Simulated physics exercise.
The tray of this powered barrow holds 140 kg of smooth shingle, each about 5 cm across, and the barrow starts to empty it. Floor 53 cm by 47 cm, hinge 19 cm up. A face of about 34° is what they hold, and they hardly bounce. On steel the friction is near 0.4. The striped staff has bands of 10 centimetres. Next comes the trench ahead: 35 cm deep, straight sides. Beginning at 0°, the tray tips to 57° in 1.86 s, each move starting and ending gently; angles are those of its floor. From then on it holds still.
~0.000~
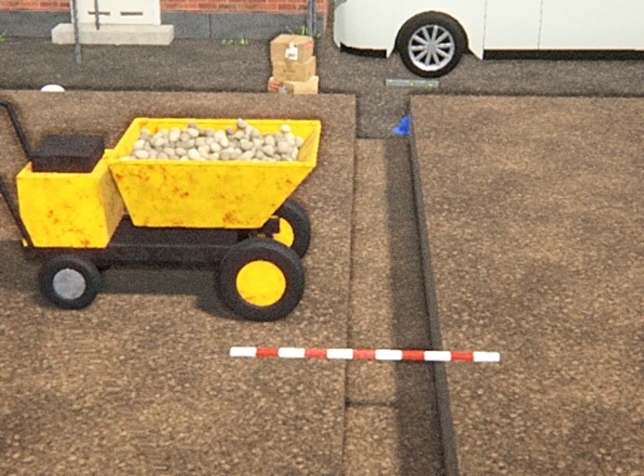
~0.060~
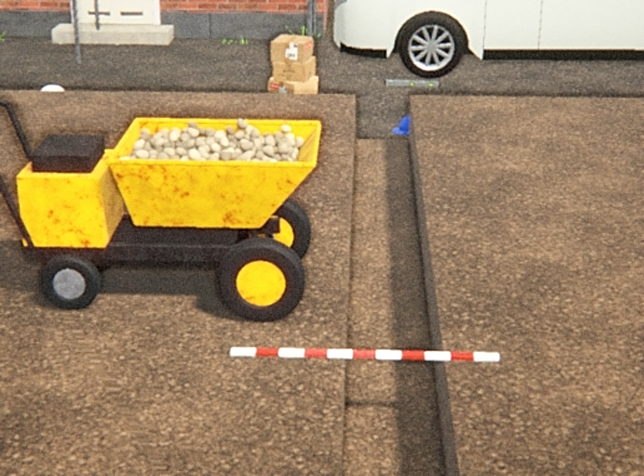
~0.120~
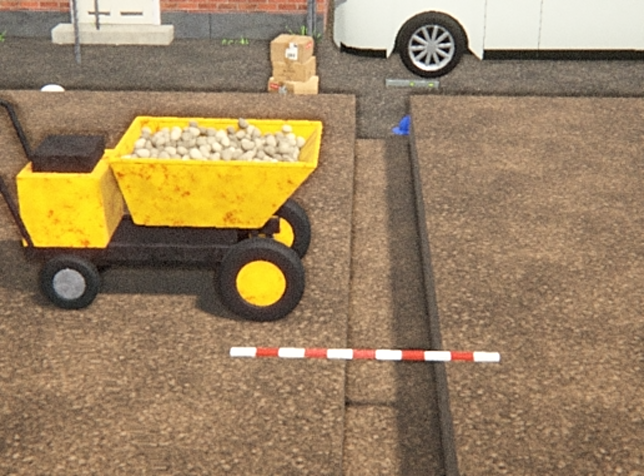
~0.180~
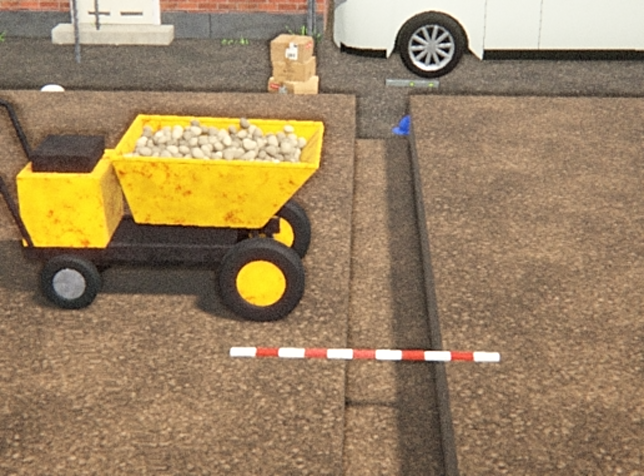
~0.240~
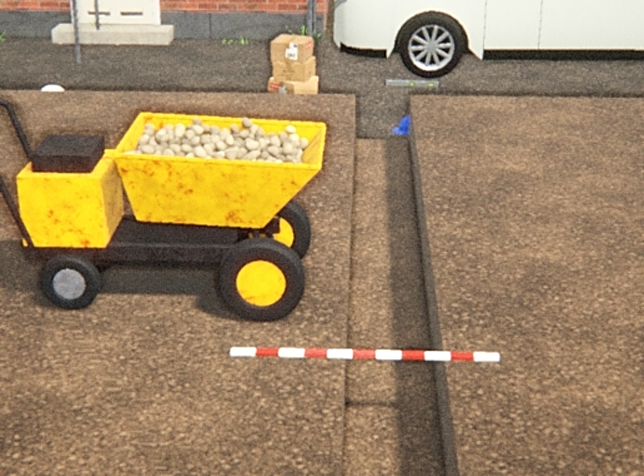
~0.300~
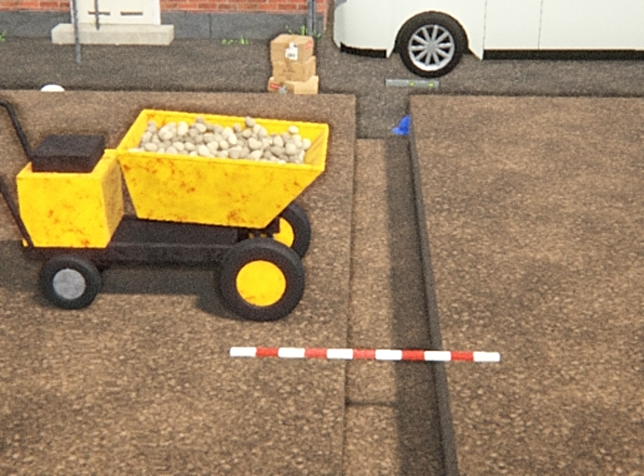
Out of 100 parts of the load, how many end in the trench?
Some 55 out of 100.
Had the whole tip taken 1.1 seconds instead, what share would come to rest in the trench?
Then some 50 per cent would.
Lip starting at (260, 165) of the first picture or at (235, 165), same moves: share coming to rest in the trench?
Roughly 80 in a hundred, then 70 in a hundred.
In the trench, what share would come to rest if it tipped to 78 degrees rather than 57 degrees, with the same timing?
With that change, near 65 per cent.
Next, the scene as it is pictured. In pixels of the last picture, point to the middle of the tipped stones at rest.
(417, 347).
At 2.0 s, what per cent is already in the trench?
Something like 20 in a hundred.
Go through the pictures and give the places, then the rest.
In the first picture, lip at (313, 165), floor tilted 0°, highest stones at (200, 136).
In the second picture, the tray is at 0°, its lip at (314, 165); the top of the load is at (200, 136); the stones move at 0.0 m/s on average.
In the third picture, lip at (315, 166), floor tilted 1°, highest stones at (201, 135); the stones move at 0.1 m/s on average.
In the fourth picture, the tray is at 1°, its lip at (317, 167); the top of the load is at (203, 134); the stones move at 0.1 m/s on average.
In the fifth picture, lip at (319, 168), floor tilted 3°, highest stones at (205, 133); the stones move at 0.2 m/s on average.
In the sixth picture, lip at (322, 169), floor tilted 4°, highest stones at (208, 132); the stones move at 0.2 m/s on average.
After 1.4 s the floor is at 48°; 99 % in the tray, 1 % in the trench; the foremost stones are at (389, 220).
After 2.0 s the floor is at 57°; 71 % in the tray, 18 % in the trench, 11 % past the trench; the foremost stones are at (508, 305).
After 2.3 s the floor is at 57°; 48 % in the tray, 29 % in the trench, 23 % past the trench; the foremost stones are at (582, 304).
After 4.3 s the floor is at 57°; 20 % in the tray, 55 % in the trench, 25 % past the trench; the foremost stones are at (636, 288).
